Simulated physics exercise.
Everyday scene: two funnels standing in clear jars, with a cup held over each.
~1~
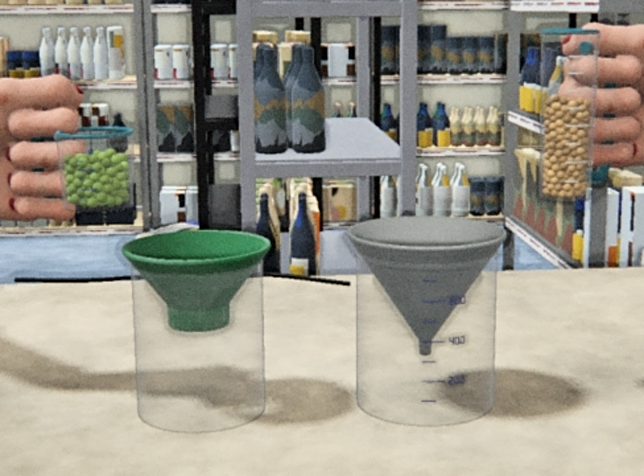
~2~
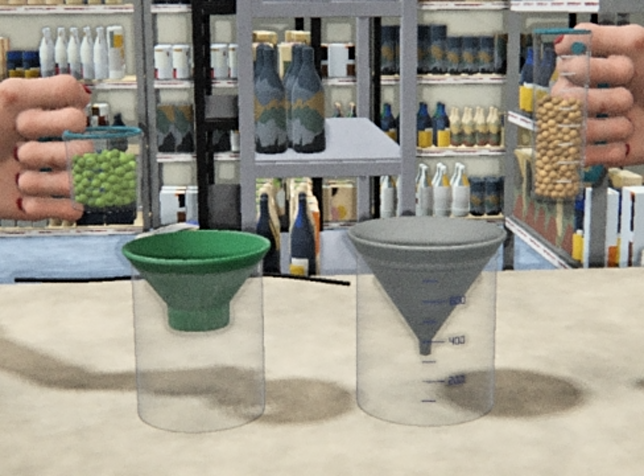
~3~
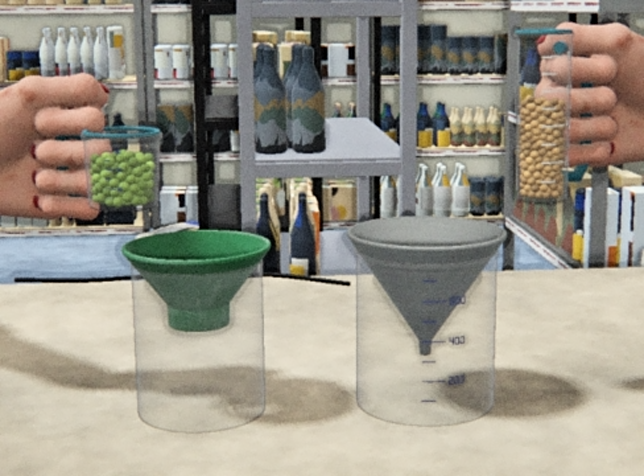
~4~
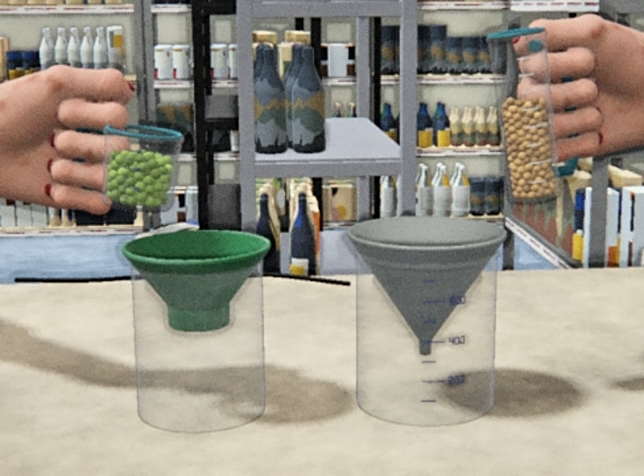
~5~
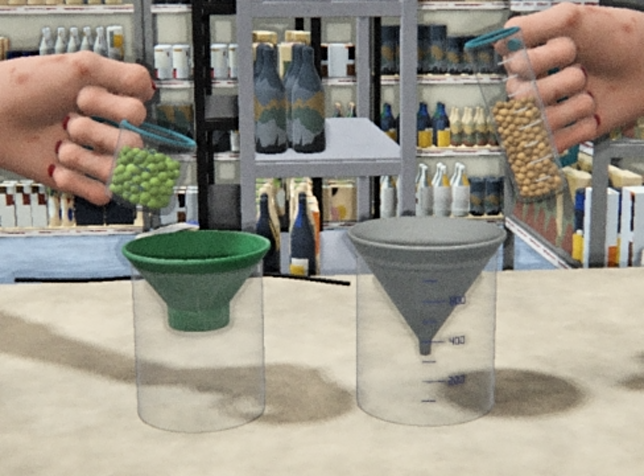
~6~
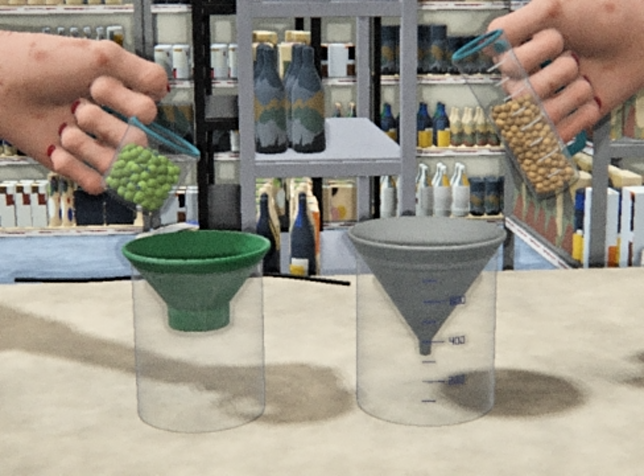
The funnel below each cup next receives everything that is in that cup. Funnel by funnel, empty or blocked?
Left: Empty; right: Blocked.
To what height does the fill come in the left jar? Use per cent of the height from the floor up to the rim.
10 per cent, approximately.
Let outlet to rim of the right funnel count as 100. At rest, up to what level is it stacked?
Reading: Around 65 per cent.
Then, 0.31 s later than the last frame, left, every one still in the cup; right, every one still in the cup.
Then, 0.65 s later than the last frame, left, almost all still in the cup, just a few in or over the funnel, just a few down in the jar; right, every one still in the cup.
Then, 1.04 s later than the last frame, left, about a tenth still in the cup, roughly a third in or over the funnel, roughly two thirds down in the jar; right, roughly half still in the cup, roughly half in or over the funnel.
When it is over, left, every one down in the jar; right, almost all stuck in the funnel, not one down in the jar, just a few beside the jar.
